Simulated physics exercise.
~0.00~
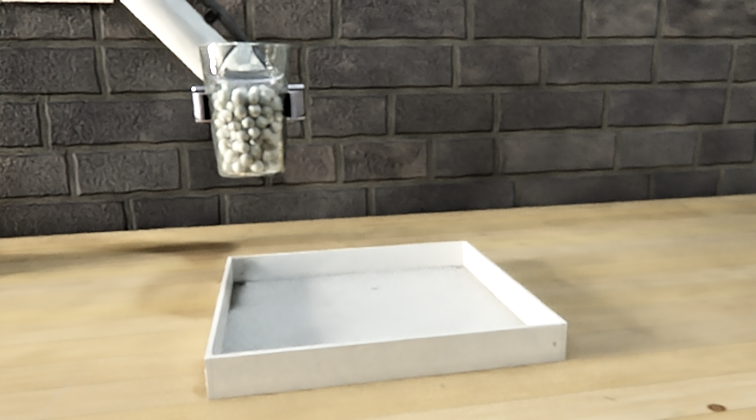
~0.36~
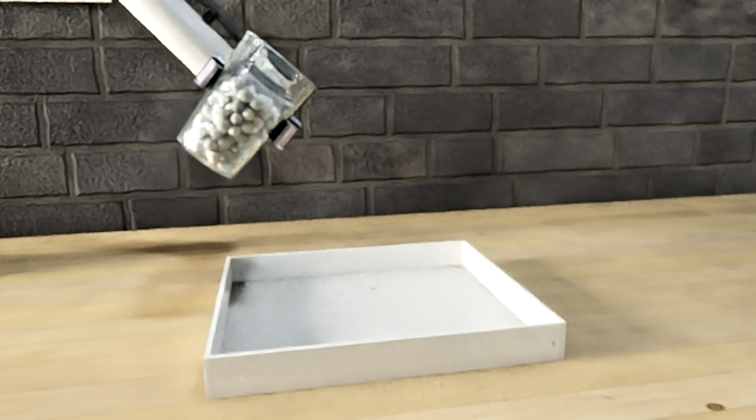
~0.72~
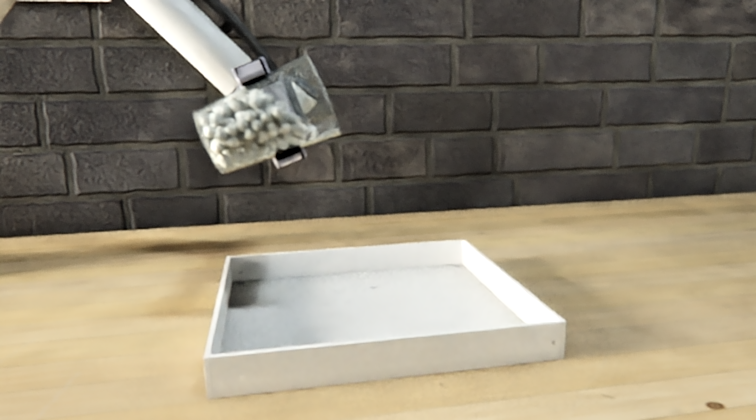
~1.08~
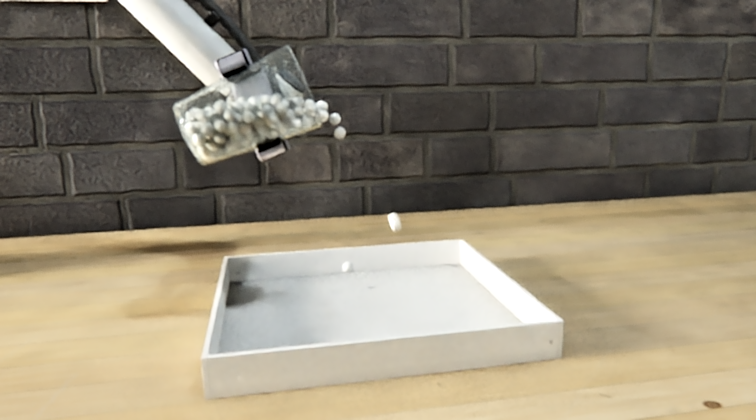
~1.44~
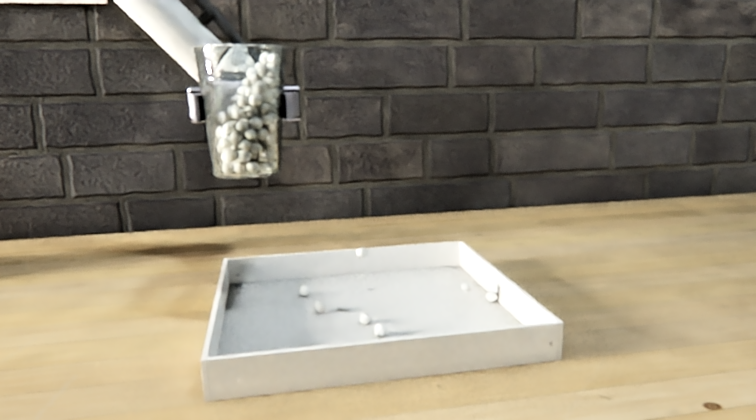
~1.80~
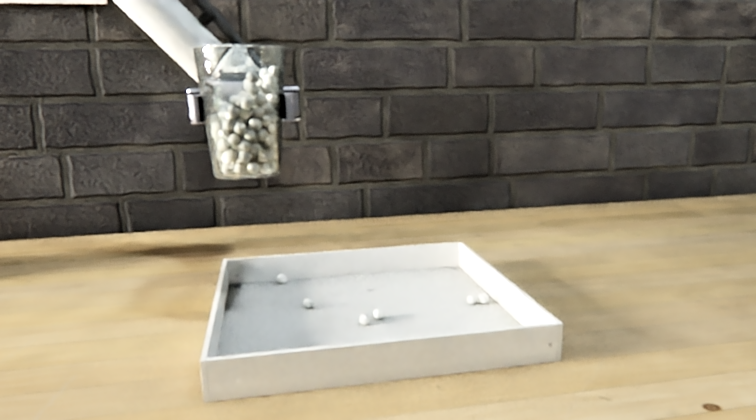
The footage shows a robot arm holding a clear beaker of pale beads above a white tray, tipping it onto its side until a few beads spill out. The arm turns the beaker upright again, leaving most beads inside and a handful scattered in the tray.
